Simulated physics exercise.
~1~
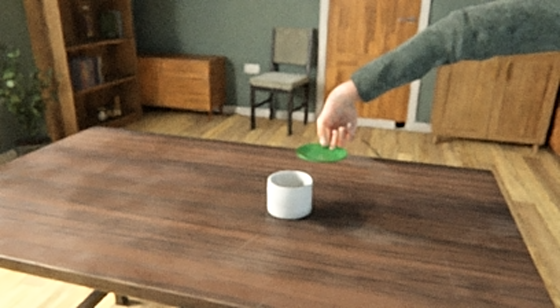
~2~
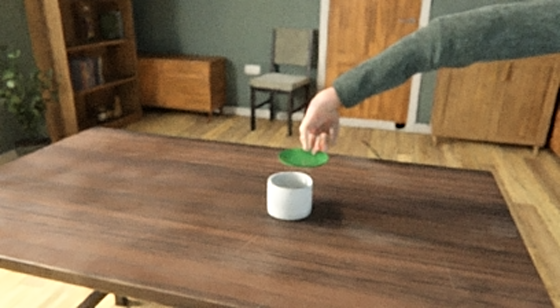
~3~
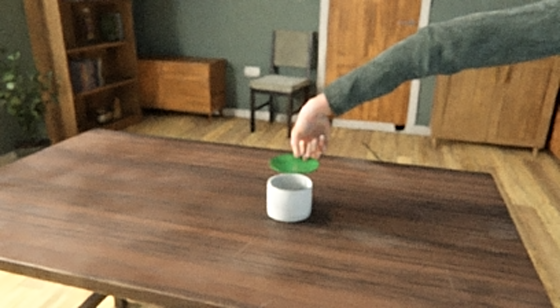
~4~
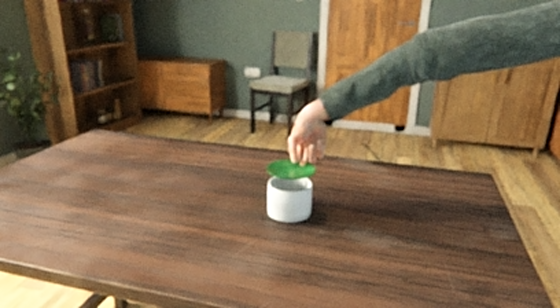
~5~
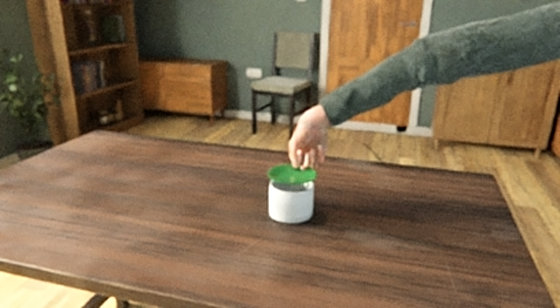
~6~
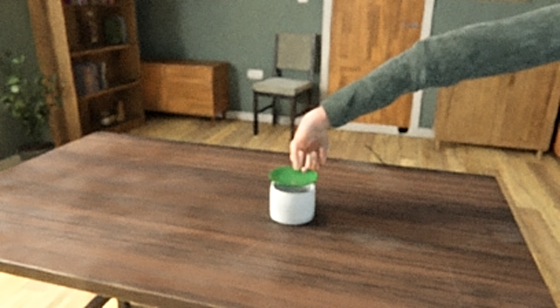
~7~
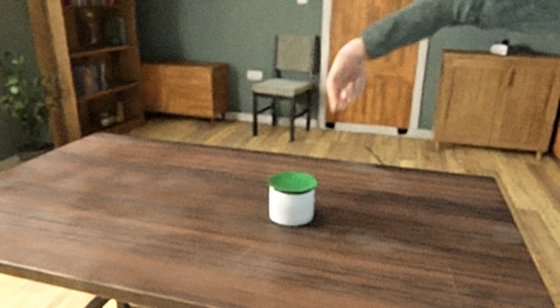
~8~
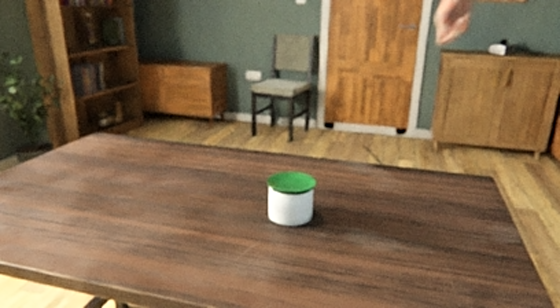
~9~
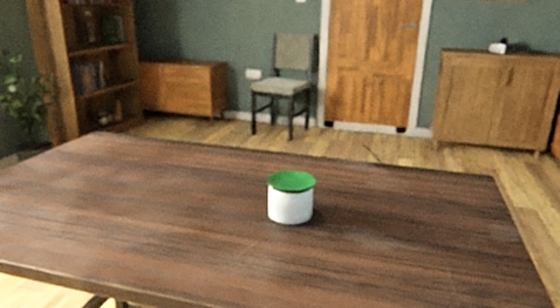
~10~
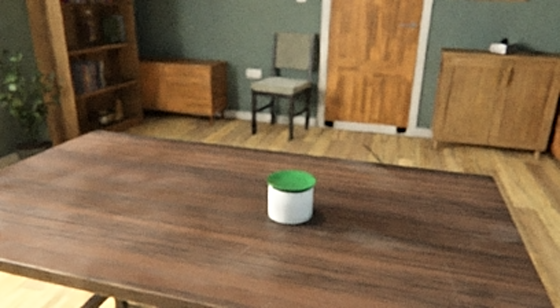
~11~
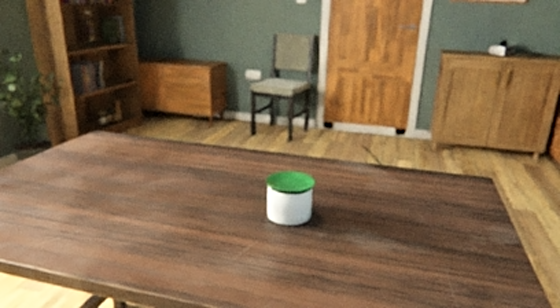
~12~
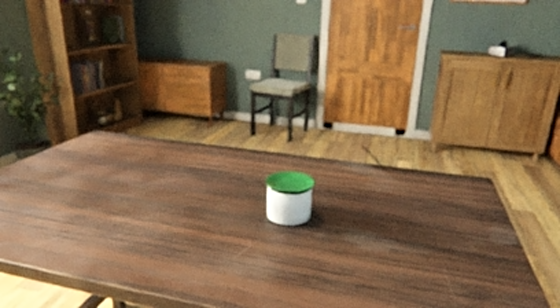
A green saucer, held in the fingertips of a hand in a grey-green sleeve, hovers above a small white container on a dark wooden table. The slightly swaying view looks down across the tabletop into a room with a bookshelf at left, a chair and an orange-brown door behind, and wooden cabinets on both sides. The arm, reaching in from the right, moves the saucer a little left and lowers it onto the container's rim. The hand lets go and withdraws toward the upper right, out of sight. The saucer stays still, covering the opening like a lid.
